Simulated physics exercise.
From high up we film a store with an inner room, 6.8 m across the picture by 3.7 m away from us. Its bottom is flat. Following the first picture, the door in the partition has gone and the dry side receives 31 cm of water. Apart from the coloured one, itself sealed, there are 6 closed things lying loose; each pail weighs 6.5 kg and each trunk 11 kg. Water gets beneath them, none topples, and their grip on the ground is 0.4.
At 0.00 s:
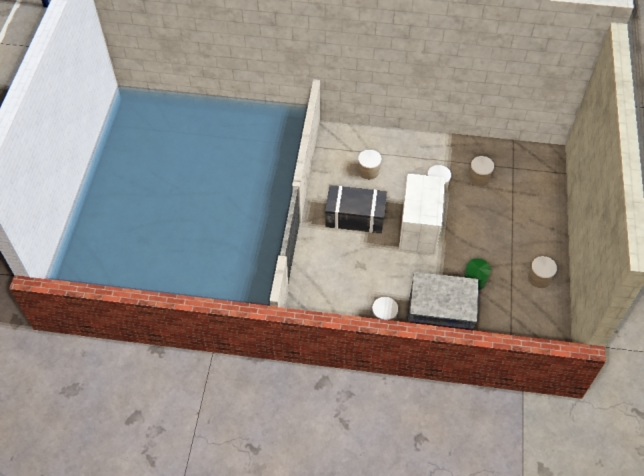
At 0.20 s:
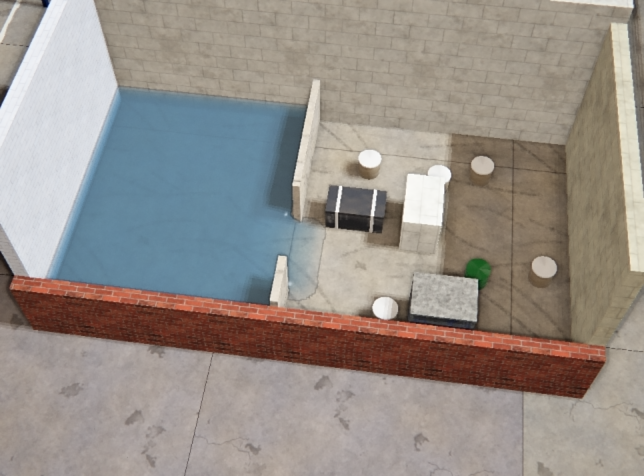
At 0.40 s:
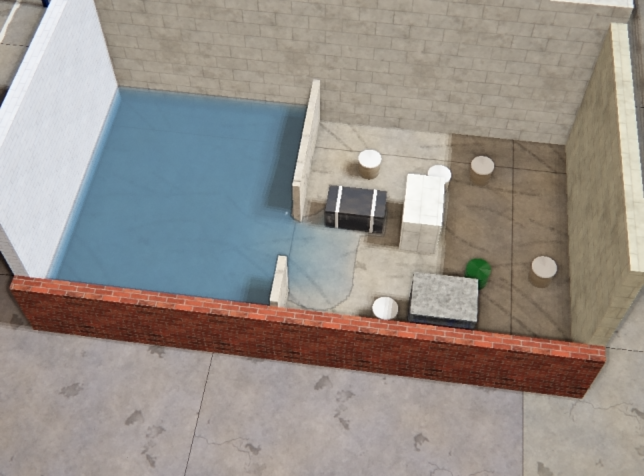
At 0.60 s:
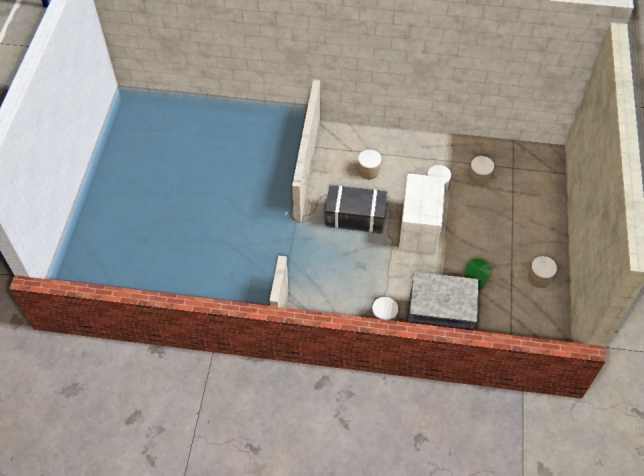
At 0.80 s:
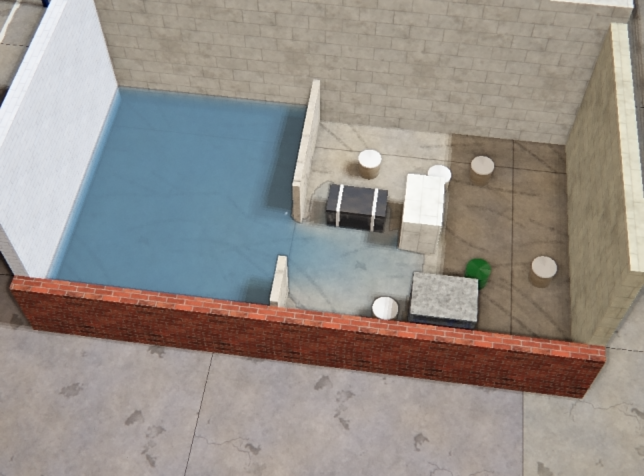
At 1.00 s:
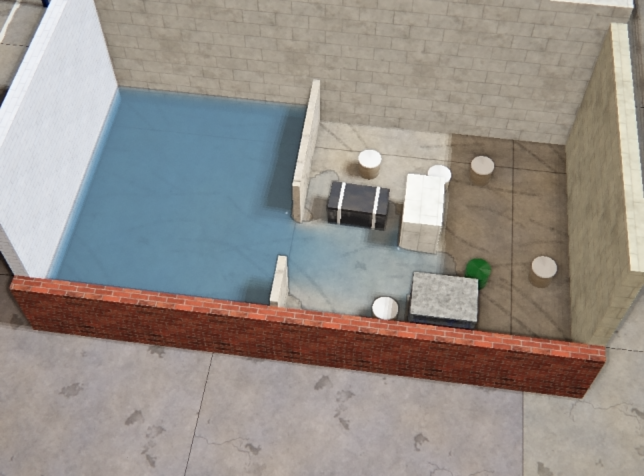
In a walled store, water spreads rightward through a partition gap across the dry floor.
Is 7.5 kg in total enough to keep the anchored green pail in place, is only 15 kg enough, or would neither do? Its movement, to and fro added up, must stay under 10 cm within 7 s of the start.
The pick: No amount offered.
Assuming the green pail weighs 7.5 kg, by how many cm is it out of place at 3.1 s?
Displacement near 100 cm.
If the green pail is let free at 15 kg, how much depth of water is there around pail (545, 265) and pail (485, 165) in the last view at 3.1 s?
Depth approx. 3 cm / 1 cm.
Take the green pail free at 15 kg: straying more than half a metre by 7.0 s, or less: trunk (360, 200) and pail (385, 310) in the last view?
Exceeds it; stays within.
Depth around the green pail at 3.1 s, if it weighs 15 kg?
Around 6 cm.
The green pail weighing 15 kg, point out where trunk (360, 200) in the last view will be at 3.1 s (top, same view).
Position: Approx. (344, 166).
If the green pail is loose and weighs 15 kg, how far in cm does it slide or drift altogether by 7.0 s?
The distance adds up to about 80 cm.
After 1.4 s the green pail would be 6 cm from its start with 7.5 kg and 0 cm from its start with 15 kg; 6 cm of water round it then.
After 3.1 s the green pail would be 93 cm from its start with 7.5 kg and 52 cm from its start with 15 kg; 6 cm of water round it then.
After 4.9 s the green pail would be 126 cm from its start with 7.5 kg and 58 cm from its start with 15 kg; 8 cm of water round it then.
After 7.0 s the green pail would be 39 cm from its start with 7.5 kg and 76 cm from its start with 15 kg; 10 cm of water round it then.
